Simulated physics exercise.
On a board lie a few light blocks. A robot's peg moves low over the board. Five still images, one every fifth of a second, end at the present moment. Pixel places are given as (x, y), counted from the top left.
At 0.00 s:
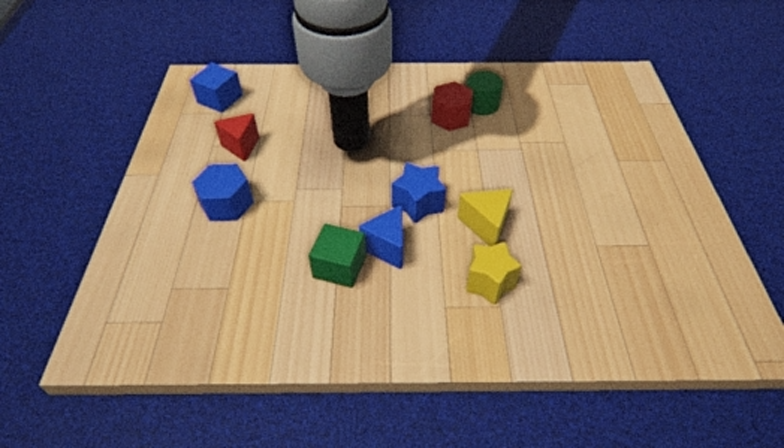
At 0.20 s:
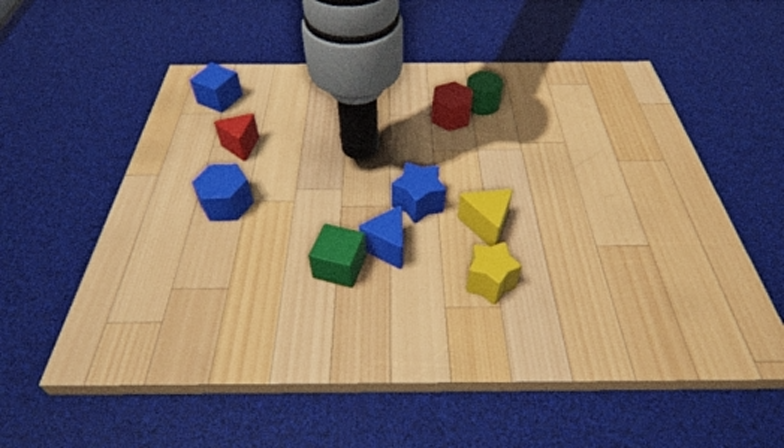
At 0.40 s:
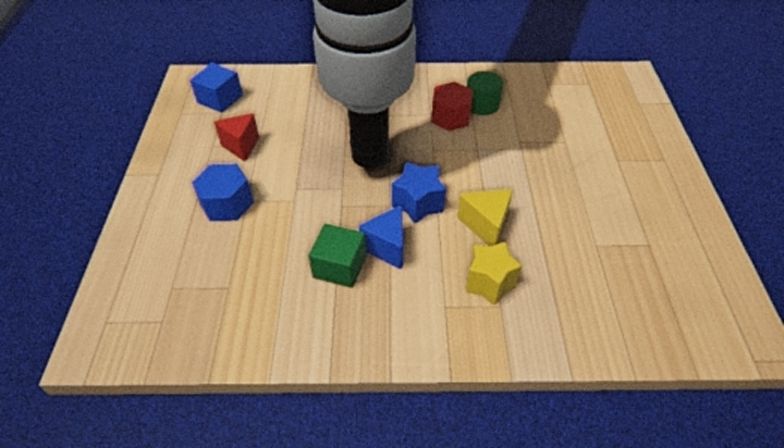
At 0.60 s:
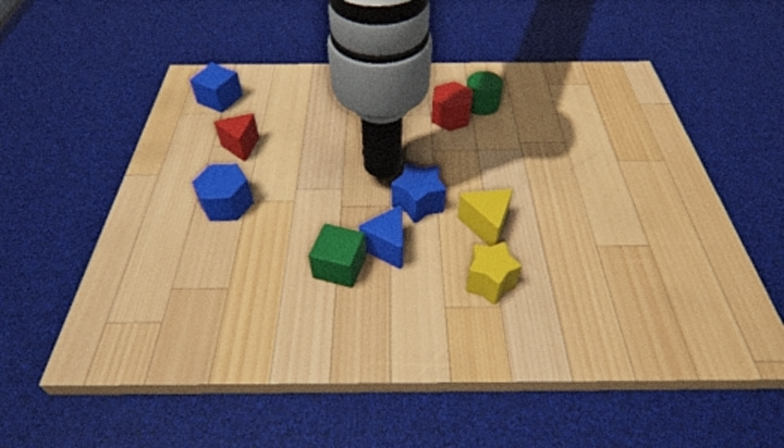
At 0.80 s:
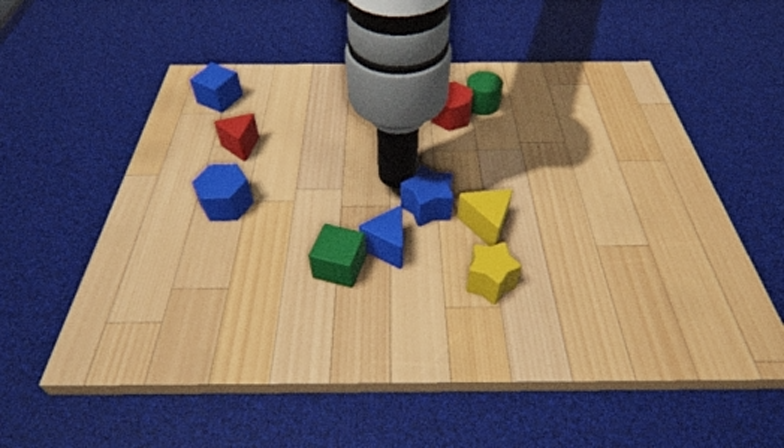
At first, a robot's dark peg stands over a wooden board of scattered red, blue, green and yellow blocks, clear of them all. It moves down and to the right toward the blue star, then nudges the star slightly rightward, while the other blocks stay still.
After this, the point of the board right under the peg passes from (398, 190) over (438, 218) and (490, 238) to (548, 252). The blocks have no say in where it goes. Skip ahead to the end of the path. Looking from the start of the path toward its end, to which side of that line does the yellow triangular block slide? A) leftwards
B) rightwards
A - leftwards.
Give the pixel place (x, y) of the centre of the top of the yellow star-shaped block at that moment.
So, by the moment the path ends, you'll find the top centre of the yellow star-shaped block at (512, 287).
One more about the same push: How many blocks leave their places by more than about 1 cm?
There will be three or more blocks displaced.
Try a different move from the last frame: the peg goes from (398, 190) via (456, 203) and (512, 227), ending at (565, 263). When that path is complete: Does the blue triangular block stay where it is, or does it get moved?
The push misses it.
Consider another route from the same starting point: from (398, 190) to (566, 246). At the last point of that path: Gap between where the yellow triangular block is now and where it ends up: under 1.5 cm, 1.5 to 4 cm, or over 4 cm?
Offset: Above 4 cm.
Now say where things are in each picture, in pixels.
The first picture shows tip of the peg (352, 140), middles of tops, blue triangular block (387, 225), blue star-shaped block (420, 179), yellow triangular block (490, 202), yellow star-shaped block (494, 260).
The second picture shows peg (360, 148), nothing pushed.
The third picture shows peg (370, 157), nothing pushed.
The fourth picture shows peg (383, 166), nothing pushed.
The fifth picture shows peg (398, 175), blue triangular block (387, 225), blue star-shaped block (430, 183), yellow triangular block (490, 202), yellow star-shaped block (494, 260).
The first path, step by step. One third of the way, peg (439, 205); blue star-shaped block (475, 215); yellow triangular block (528, 215), turned 25° anticlockwise.
Two thirds of the way, peg (494, 225); blue star-shaped block (521, 245), turned 25° clockwise; yellow triangular block (560, 226), turned 105° anticlockwise; yellow star-shaped block (510, 281).
At the end, peg (553, 238); blue triangular block unmoved; blue star-shaped block (548, 262), turned 70° clockwise; yellow triangular block (596, 229), turned 90° anticlockwise; yellow star-shaped block (512, 287), turned 25° clockwise.
